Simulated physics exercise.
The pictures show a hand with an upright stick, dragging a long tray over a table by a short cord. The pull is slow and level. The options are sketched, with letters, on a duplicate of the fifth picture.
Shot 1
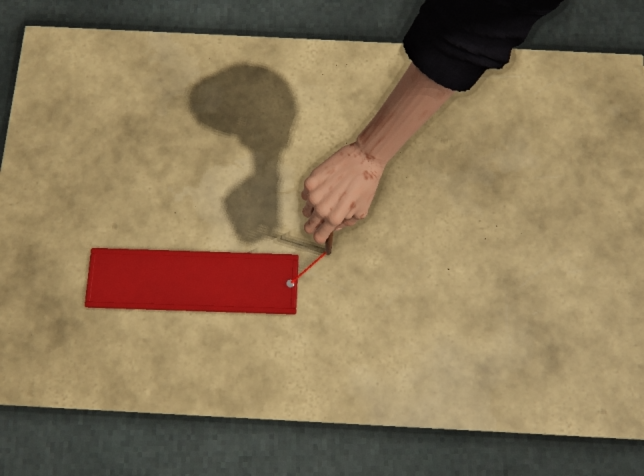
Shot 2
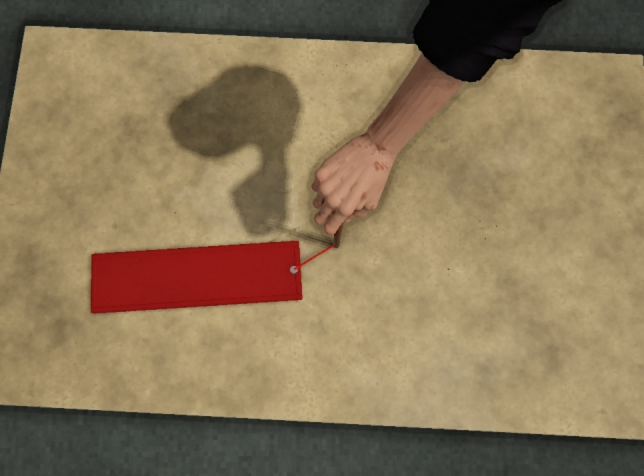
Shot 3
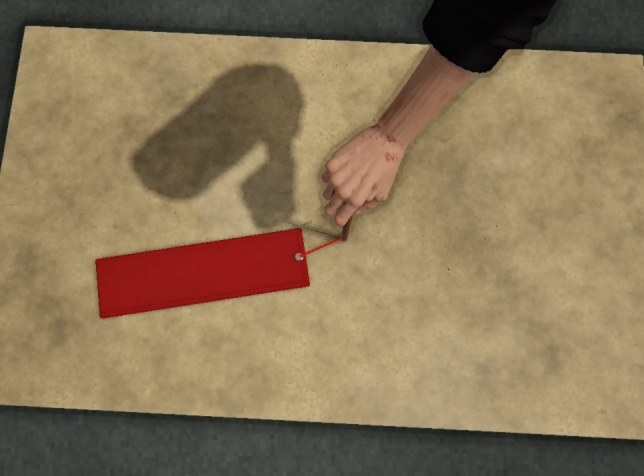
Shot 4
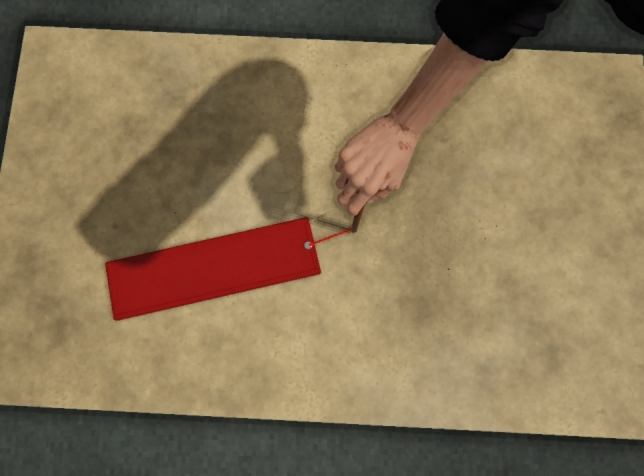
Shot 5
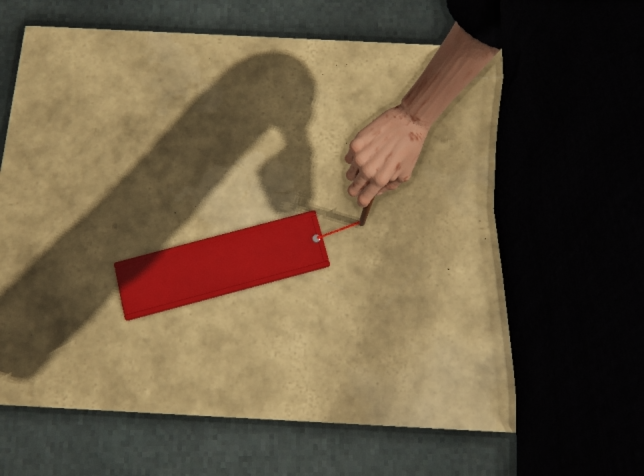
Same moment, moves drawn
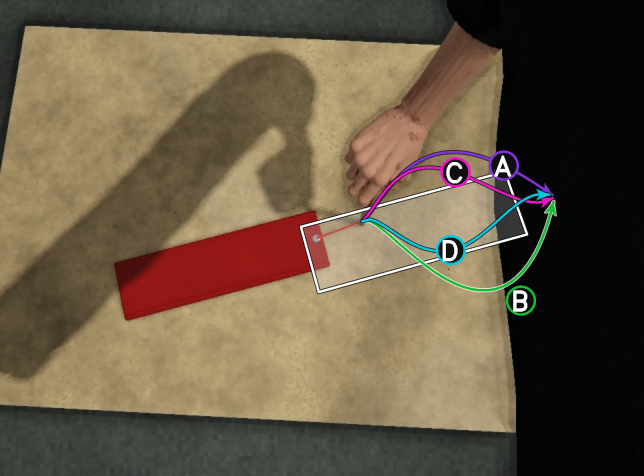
A pale, mottled tan tabletop with dark grey-green around it is seen from above by a camera that stays still. A long red tray lies left of centre, joined by a short red cord to a small upright stick held in a dark-sleeved hand reaching from the upper right. The hand slowly draws the tray slightly right and upward, turning it a little, while the arm's shadow lengthens leftward and a black shape covers the right side.
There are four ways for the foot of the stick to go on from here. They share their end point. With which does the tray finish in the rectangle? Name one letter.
The stick should follow D.
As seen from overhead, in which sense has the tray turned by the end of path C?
On that path, clockwise.
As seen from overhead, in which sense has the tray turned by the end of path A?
It turns clockwise.
On the copy, A from (362, 221) via (442, 153) to (553, 195); B from (362, 221) via (472, 289) to (554, 202); C from (362, 221) via (448, 170) to (553, 198); D from (362, 221) via (466, 245) to (549, 195); the outline at (414, 231).
On D. First, foot of the stick (432, 251), middle of the tray (285, 258).
Then, foot of the stick (498, 220), middle of the tray (356, 249).
Finally, foot of the stick (554, 197), middle of the tray (415, 231); it lies in the outline.
By contrast, A leaves its middle at (410, 201); B leaves its middle at (424, 253); C leaves its middle at (411, 212).
